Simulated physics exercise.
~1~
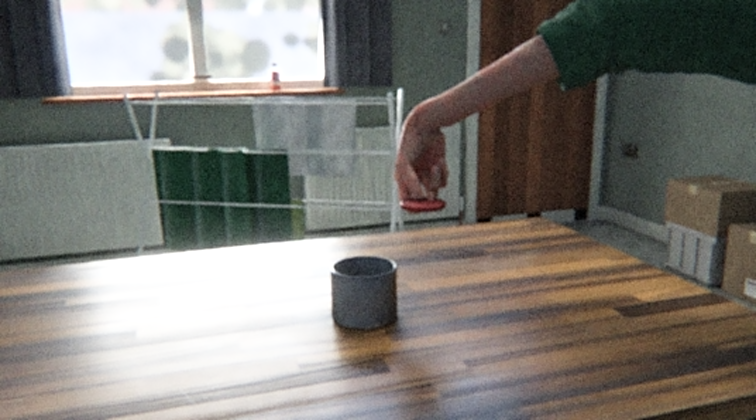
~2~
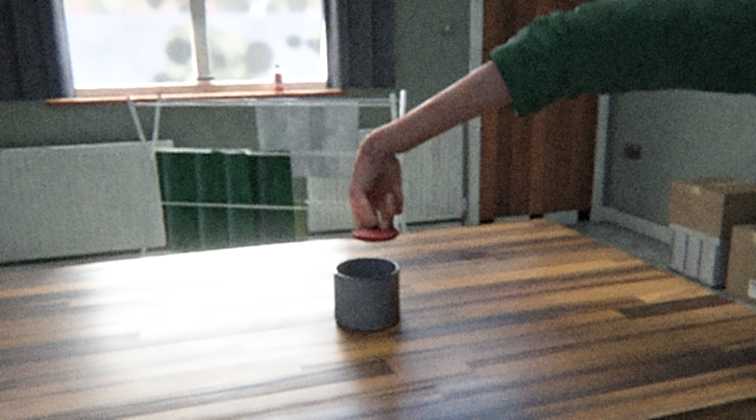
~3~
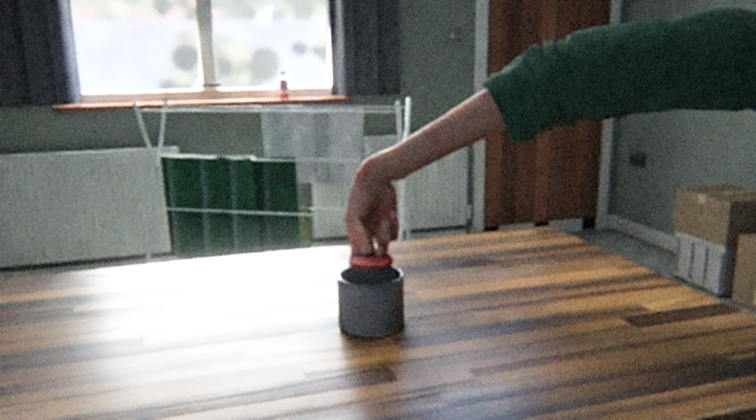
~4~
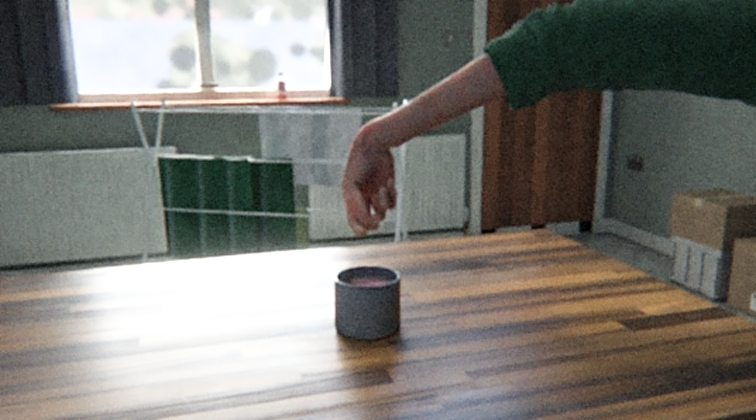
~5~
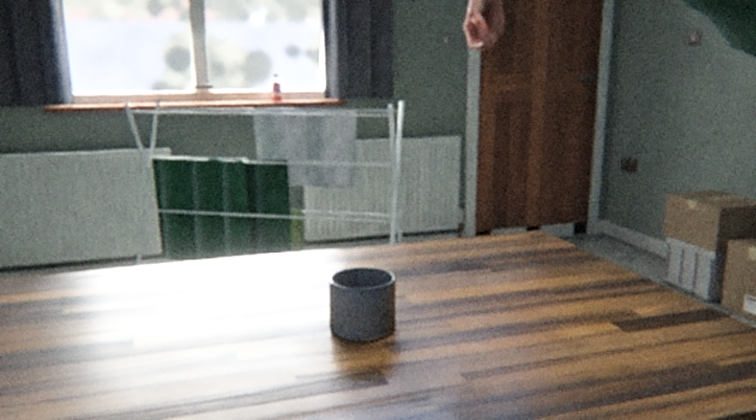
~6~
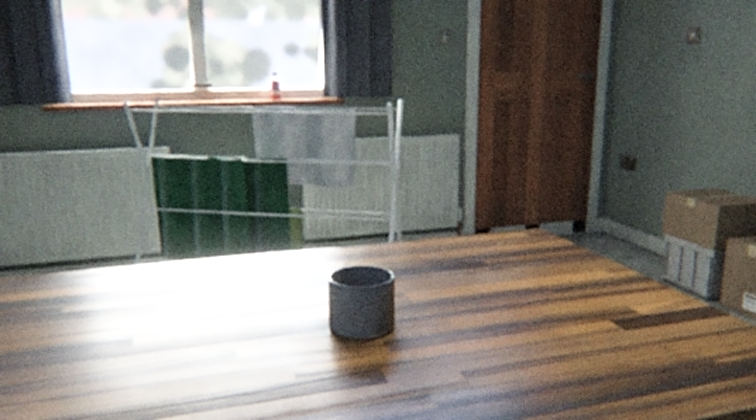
Red coaster being lowered by a hand into a dark grey cup on a wooden table, dropping inside as the hand withdraws.
